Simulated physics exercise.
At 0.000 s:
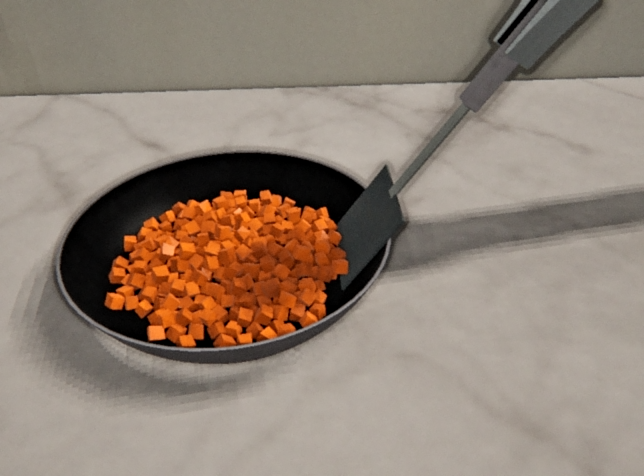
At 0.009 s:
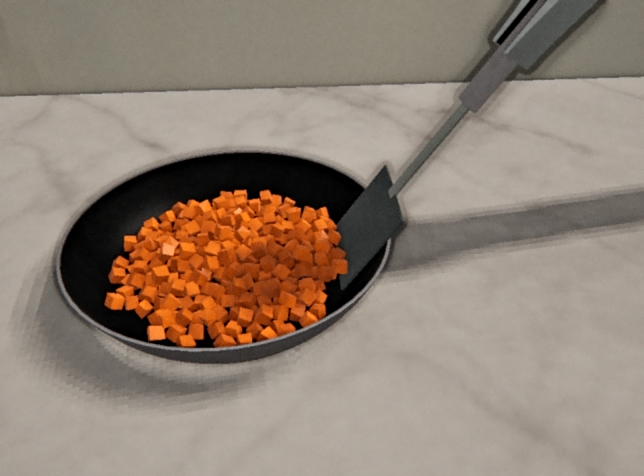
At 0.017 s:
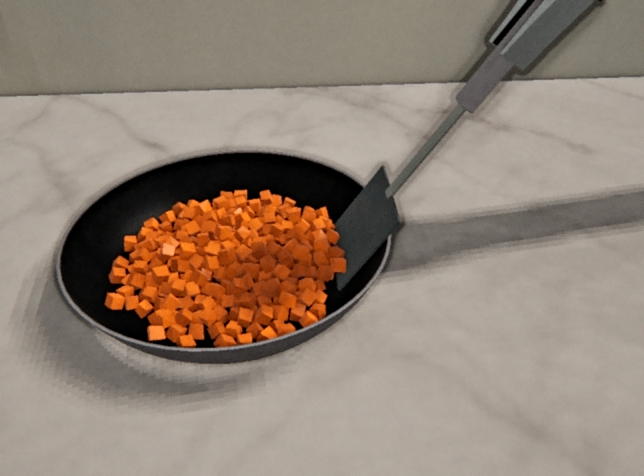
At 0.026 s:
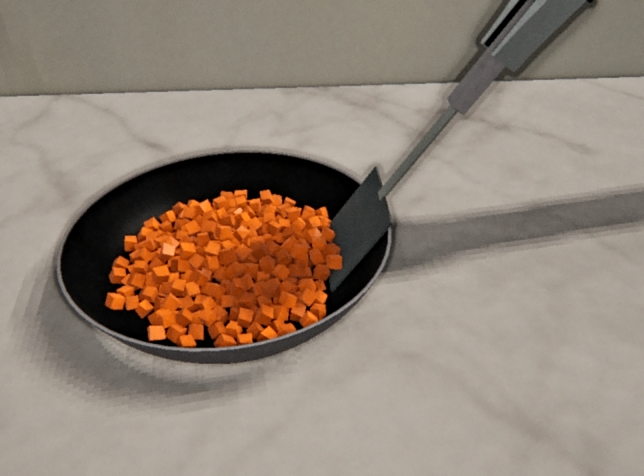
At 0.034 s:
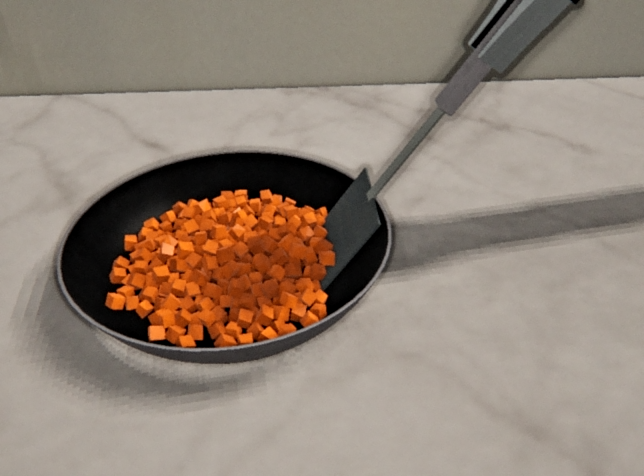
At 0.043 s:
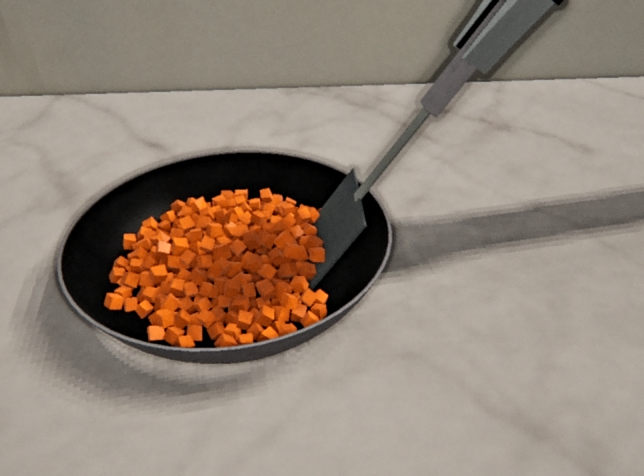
A gray turner held by a machine rests at the right inner side of a black frying pan heaped with orange vegetable dice on a marbled surface. It barely shifts at first, then slides a short way left against the heap, whose right edge is pressed slightly inward while the pan stays still.
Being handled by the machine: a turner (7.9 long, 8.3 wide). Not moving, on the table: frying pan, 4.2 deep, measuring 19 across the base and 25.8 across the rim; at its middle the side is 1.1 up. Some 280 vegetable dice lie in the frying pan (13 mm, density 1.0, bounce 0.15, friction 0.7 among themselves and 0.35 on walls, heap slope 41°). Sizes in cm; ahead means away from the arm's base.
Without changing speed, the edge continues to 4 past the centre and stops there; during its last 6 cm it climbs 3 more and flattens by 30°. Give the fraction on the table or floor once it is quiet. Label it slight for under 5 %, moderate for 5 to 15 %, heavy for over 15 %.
Label: Moderate.
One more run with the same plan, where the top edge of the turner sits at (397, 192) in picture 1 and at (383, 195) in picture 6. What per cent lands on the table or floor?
0 %.
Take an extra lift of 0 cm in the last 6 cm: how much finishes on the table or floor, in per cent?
Close to 5 in a hundred.
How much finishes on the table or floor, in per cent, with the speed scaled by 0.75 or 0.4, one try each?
The two tries give roughly 5 and 0 in a hundred.
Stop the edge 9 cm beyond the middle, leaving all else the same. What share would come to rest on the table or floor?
About 30 %.
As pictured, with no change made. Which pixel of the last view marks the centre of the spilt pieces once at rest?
Roughly (7, 271).
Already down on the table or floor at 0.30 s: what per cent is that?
Share at that moment: About 8 %.
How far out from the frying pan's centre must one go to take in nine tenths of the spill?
I'd put it at about 30 centimetres.
After 0.07 s, sloping 55°, highest piece 6 above the table; 285 in the frying pan.
After 0.09 s, sloping 46°, highest piece 7 above the table; 285 in the frying pan.
After 0.30 s, sloping 26°, highest piece 6 above the table; 262 in the frying pan, 23 on the table or floor.
After 1.35 s, sloping 26°, highest piece 6 above the table; 260 in the frying pan, 25 on the table or floor.
In the end, 260 in the frying pan, 25 on the table or floor. That is 9 % on the table or floor.
